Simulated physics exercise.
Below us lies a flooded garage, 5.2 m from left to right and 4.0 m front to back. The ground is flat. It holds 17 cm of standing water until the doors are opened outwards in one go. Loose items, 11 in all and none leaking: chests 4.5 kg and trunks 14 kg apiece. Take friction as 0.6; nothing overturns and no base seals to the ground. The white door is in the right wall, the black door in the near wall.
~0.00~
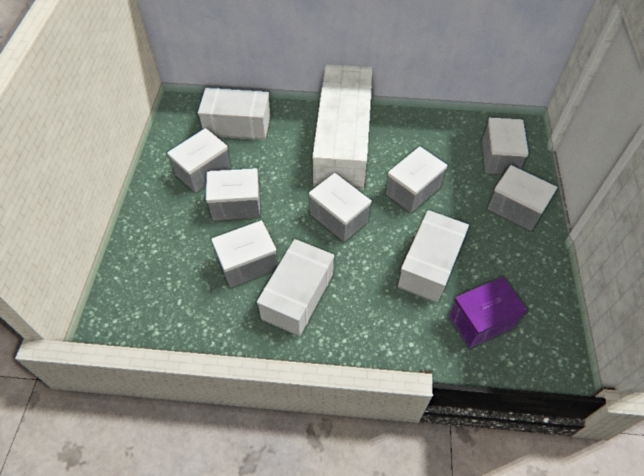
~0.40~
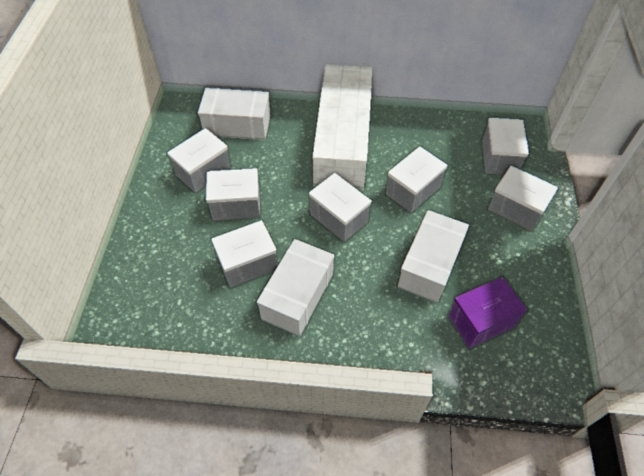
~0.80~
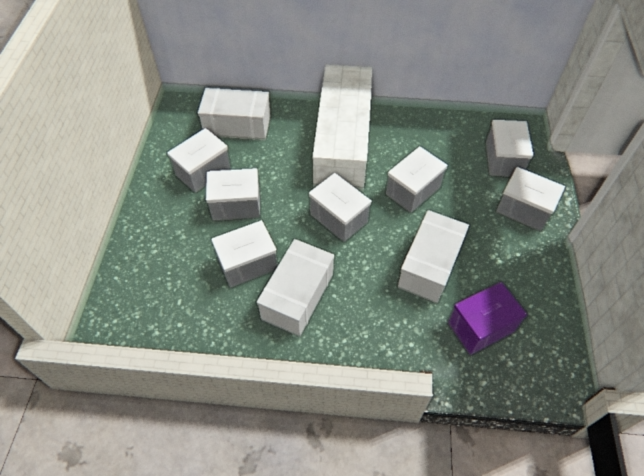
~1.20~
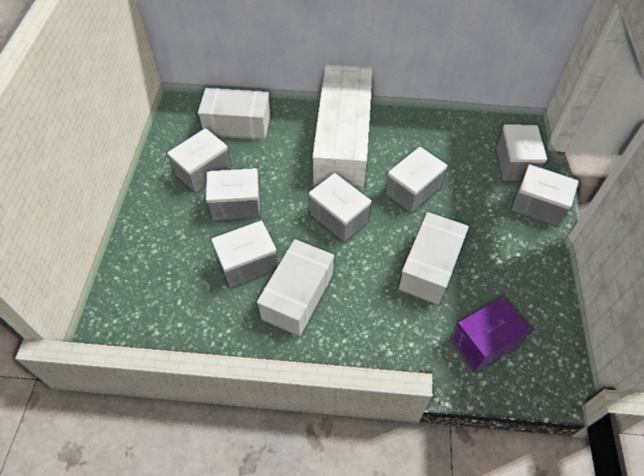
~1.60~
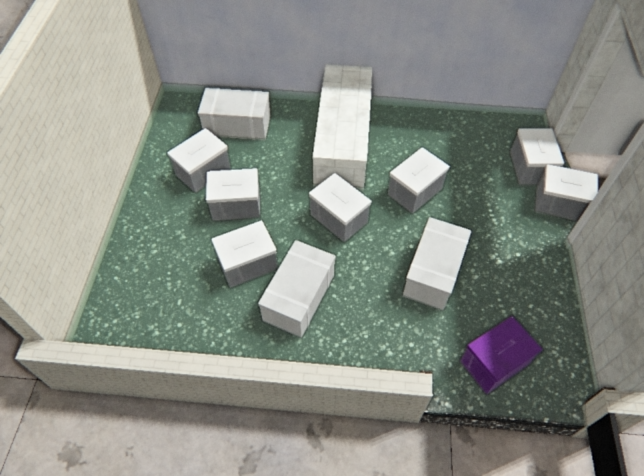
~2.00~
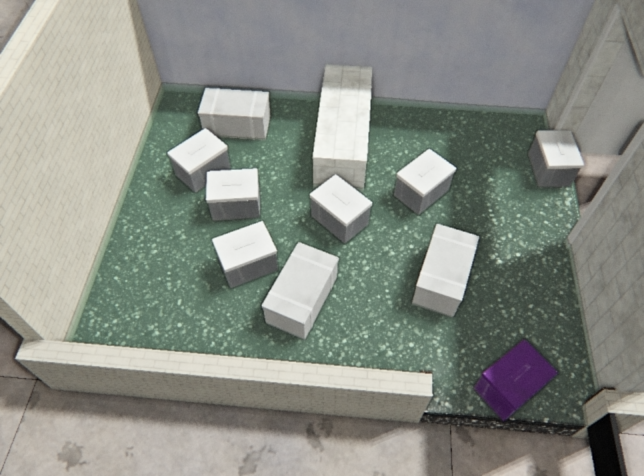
In this clip, openings appear in the right and near walls of a flooded enclosure; two pale boxes drift right until one leaves view, while the purple box drifts toward the near opening and a few others shift slightly.
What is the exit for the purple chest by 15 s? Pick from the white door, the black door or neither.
Purple chest: Black door.
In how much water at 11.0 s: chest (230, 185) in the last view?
About 8 cm.
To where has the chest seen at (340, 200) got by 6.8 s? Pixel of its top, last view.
At about (503, 182).
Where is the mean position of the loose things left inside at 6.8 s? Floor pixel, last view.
Near (413, 255).
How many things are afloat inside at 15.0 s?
At that moment 2.
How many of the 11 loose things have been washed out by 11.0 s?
7 of them.
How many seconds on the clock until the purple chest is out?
Near 2.5 s.
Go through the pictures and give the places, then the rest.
The purple chest at (491, 304), afloat; about 3280 L in view; 0 of 11 have shifted, in the first frame.
The purple chest at (491, 304) floats; about 3230 L in view; 0 of 11 have shifted, in the second frame.
The purple chest at (491, 310) floats, 5 cm from its start; about 3160 L in view; 2 of 11 have shifted, in the third frame.
The purple chest at (495, 326), afloat, 21 cm from its start; about 3080 L in view; 3 of 11 have shifted, in the fourth frame.
The purple chest at (505, 347), afloat, 42 cm from its start; 16 cm deep round most things; 4 of 11 have shifted, in the fifth frame.
The purple chest at (520, 373), afloat, 68 cm from its start; 16 cm deep round most things; 6 of 11 have shifted, in the sixth frame.
After 3.0 s the purple chest has gone out by the black door; 3 of 11 are out; 8 afloat.
After 6.8 s the purple chest has gone out by the black door; 3 of 11 are out; 8 afloat.
After 11.0 s the purple chest has gone out by the black door; 7 of 11 are out; 4 afloat.
After 15.0 s the purple chest has gone out by the black door; 9 of 11 are out; 2 afloat.
